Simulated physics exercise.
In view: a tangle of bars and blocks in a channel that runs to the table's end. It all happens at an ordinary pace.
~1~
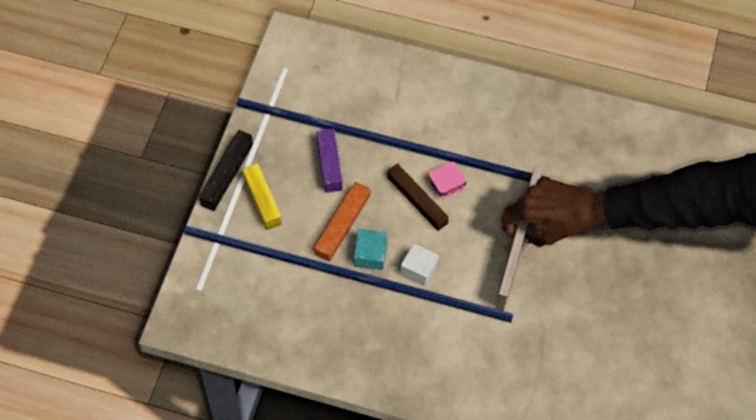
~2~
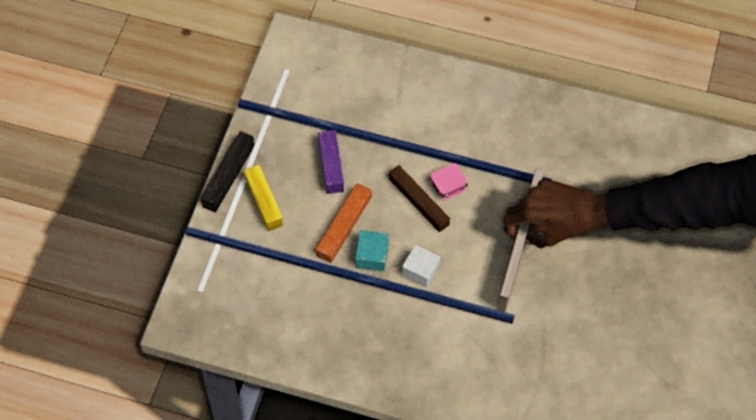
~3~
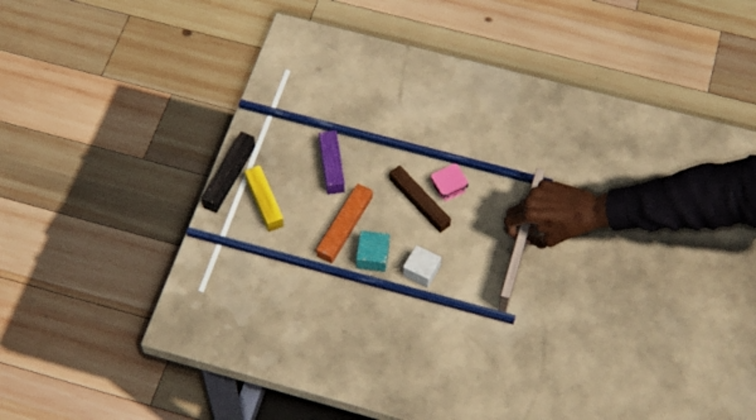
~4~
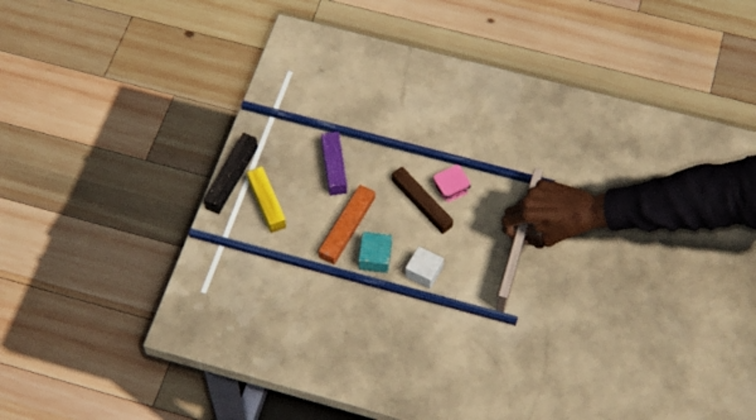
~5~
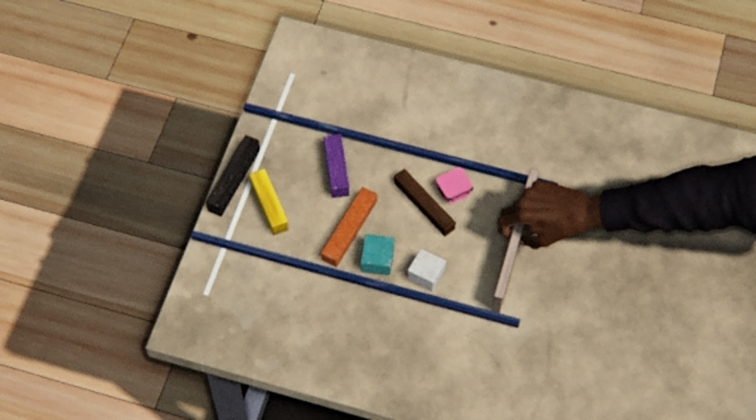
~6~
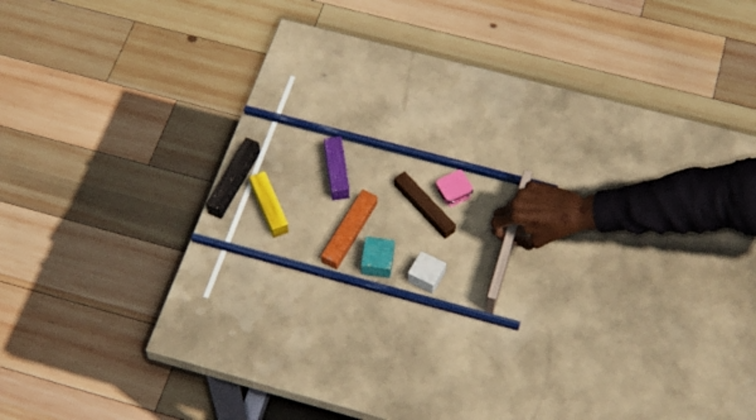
A dark-sleeved hand holds a pale board across the right end of a channel between two blue rails on a mottled tabletop, seen from above at a tilt over a plank floor. Black and yellow bars lie left by a white line, purple, orange and brown ones further right, with pink, turquoise and white blocks. The view drifts very slightly, then the hand nudges the board a little left, the pieces staying put on the table.
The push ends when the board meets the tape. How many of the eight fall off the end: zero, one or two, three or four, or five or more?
In the end the number that fall off is five or more.
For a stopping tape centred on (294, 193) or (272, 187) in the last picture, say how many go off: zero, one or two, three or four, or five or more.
In that order: 1 or 2; one to two.
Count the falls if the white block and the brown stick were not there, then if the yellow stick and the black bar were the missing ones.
Fallen: 2, and 3 in the other try.
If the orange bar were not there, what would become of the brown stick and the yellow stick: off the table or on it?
The brown stick is kept, the yellow stick falls.
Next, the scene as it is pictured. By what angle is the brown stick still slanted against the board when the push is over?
Roughly 30° out of line.
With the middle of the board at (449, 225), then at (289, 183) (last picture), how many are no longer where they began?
The counts are 3 and 8.
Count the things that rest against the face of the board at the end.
3 of them.
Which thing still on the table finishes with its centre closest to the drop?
Foremost is the brown stick.
A little later, none off yet; black bar at rest near (234, 178); yellow stick at rest near (269, 204); purple bar at rest near (337, 168).
Next, none off yet; black bar at rest near (230, 176); yellow stick shifted a little near (253, 189); purple bar shifted a little near (316, 162).
Later still, none off yet; black bar tilted well over near (204, 167); yellow stick shifted about its own width near (219, 172); purple bar shifted about its own width near (254, 149).
When it is over, the number that fall off is five or more; down, turquoise block, orange bar, purple bar, yellow stick and black bar.
